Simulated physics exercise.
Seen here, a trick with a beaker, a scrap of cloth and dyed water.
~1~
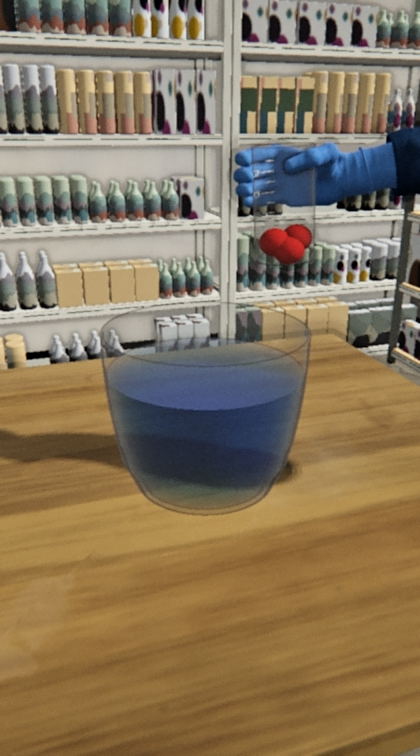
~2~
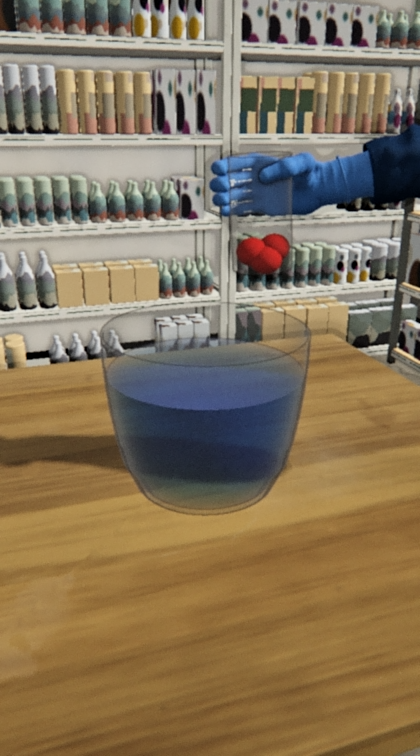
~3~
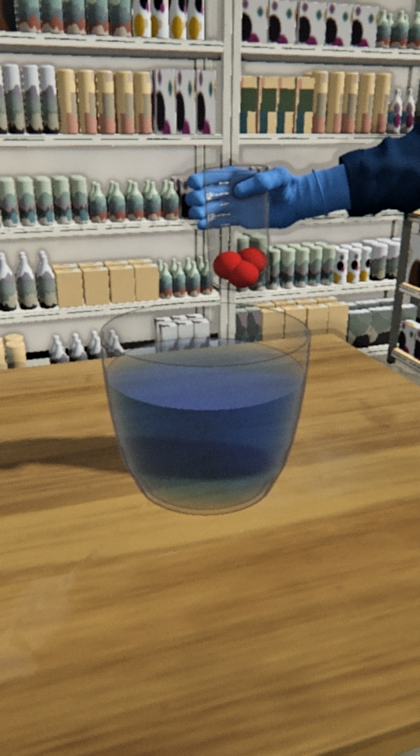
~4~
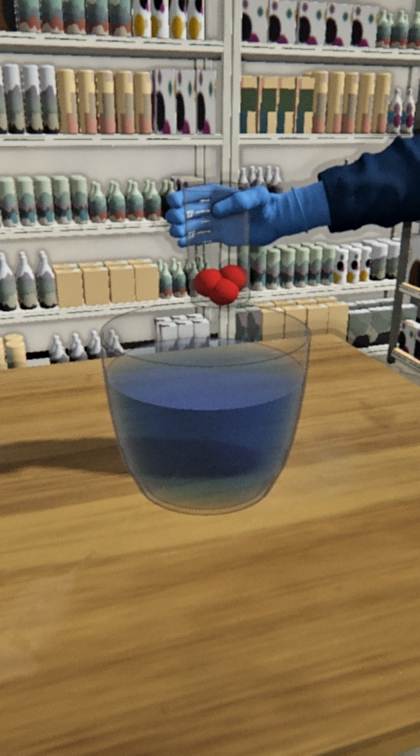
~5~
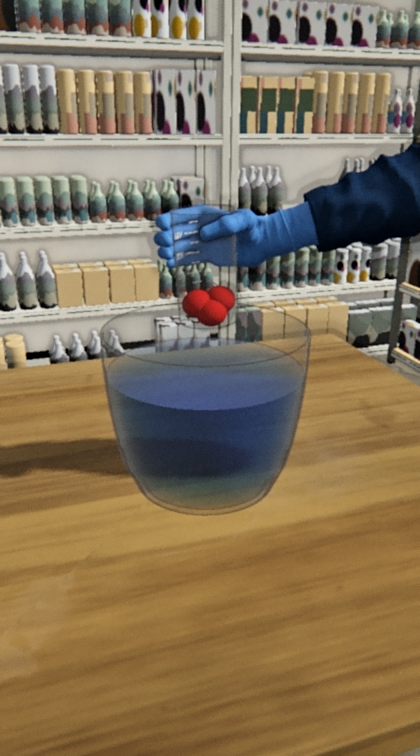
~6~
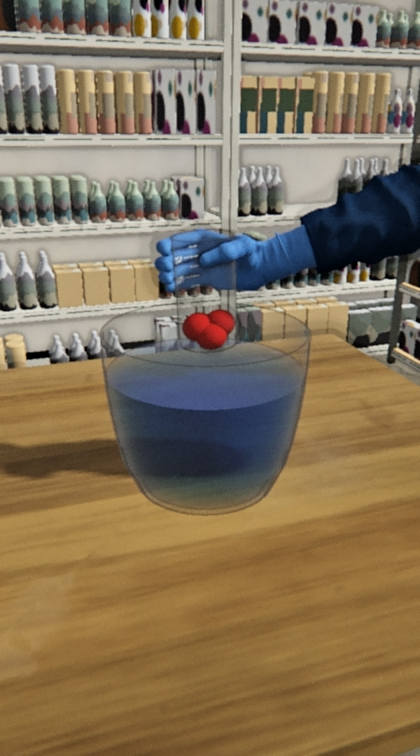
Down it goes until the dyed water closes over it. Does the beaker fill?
The scrap of cloth is flooded.
Shortly, the beaker enters the dyed water.
Then, dyed water pours in as the air escapes.
At the finish, the beaker is under, flooded, and the scrap of cloth is wet.
